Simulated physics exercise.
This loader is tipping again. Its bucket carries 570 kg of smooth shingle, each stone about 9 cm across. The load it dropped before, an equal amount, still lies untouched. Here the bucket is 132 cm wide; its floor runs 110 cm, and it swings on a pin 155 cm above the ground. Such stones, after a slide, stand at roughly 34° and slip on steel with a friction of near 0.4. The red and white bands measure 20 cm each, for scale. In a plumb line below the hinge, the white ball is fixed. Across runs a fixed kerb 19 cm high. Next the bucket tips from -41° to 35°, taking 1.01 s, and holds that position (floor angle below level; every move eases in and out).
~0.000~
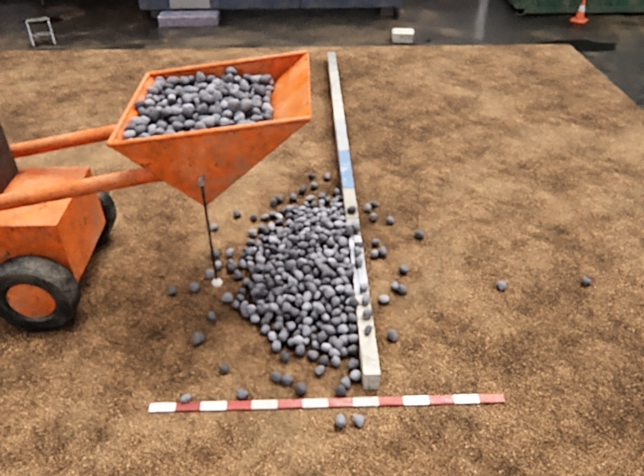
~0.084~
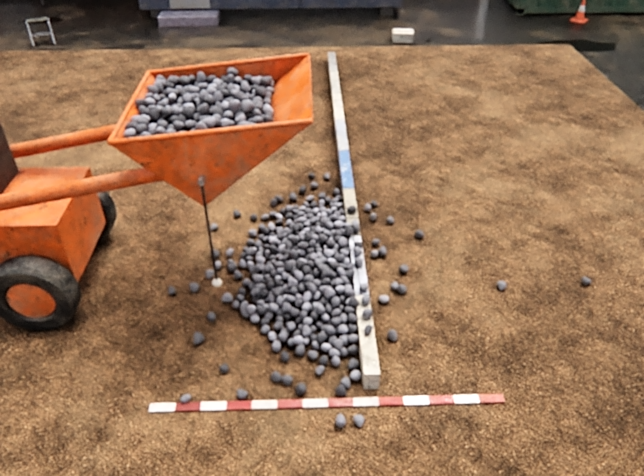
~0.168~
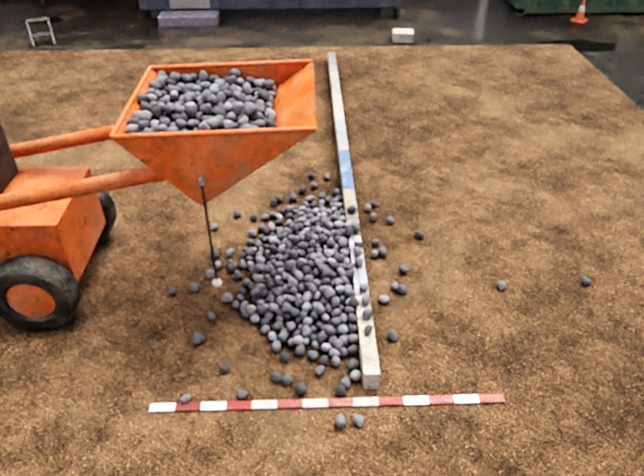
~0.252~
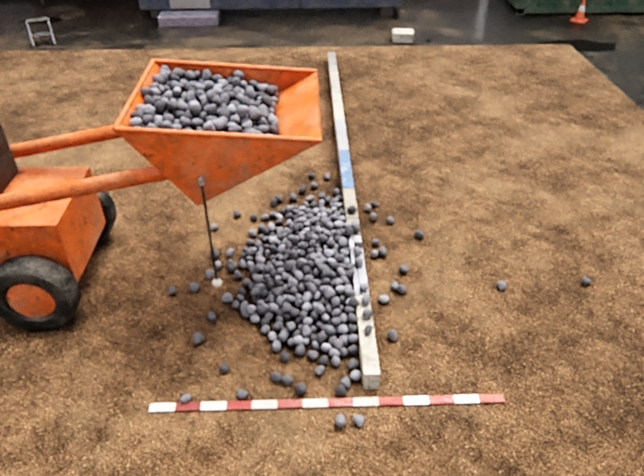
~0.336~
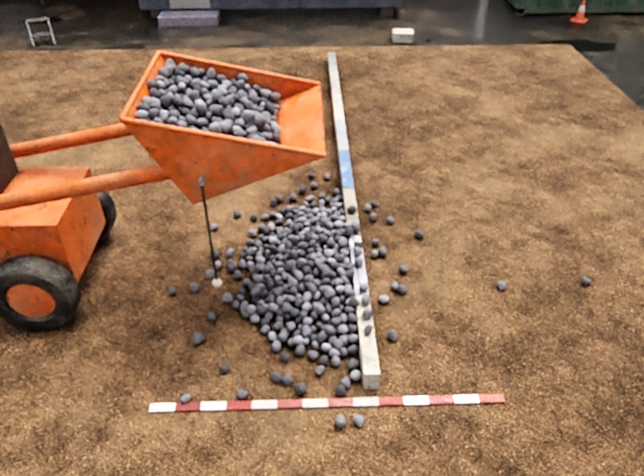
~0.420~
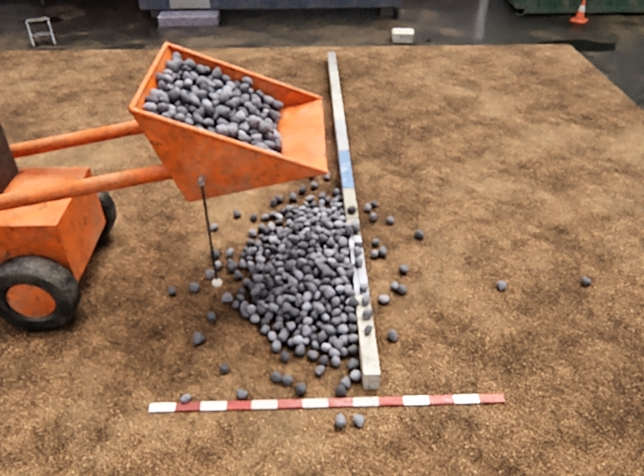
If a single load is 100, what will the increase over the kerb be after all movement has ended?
The increase will be around 62 per cent.
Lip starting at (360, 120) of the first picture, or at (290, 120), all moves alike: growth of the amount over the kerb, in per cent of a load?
Around 100 percent, then around 45 percent.
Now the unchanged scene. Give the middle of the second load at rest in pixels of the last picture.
The centre sits about (381, 262).
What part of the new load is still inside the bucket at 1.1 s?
Around 80 in a hundred.
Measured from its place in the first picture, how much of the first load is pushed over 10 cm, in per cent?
5 %.
After 0.8 s the floor is at 23°; in per cent of one load, 100 in the bucket, 97 on this side of the kerb, 2 over the kerb; the foremost stones are at (431, 256).
After 1.1 s the floor is at 35°; in per cent of one load, 80 in the bucket, 117 on this side of the kerb, 2 over the kerb; the foremost stones are at (431, 256).
After 1.5 s the floor is at 35°; in per cent of one load, 27 in the bucket, 155 on this side of the kerb, 18 over the kerb; the foremost stones are at (447, 263).
After 4.3 s the floor is at 35°; in per cent of one load, 0 in the bucket, 135 on this side of the kerb, 65 over the kerb; the foremost stones are at (598, 250). Net gain over the kerb, 62.
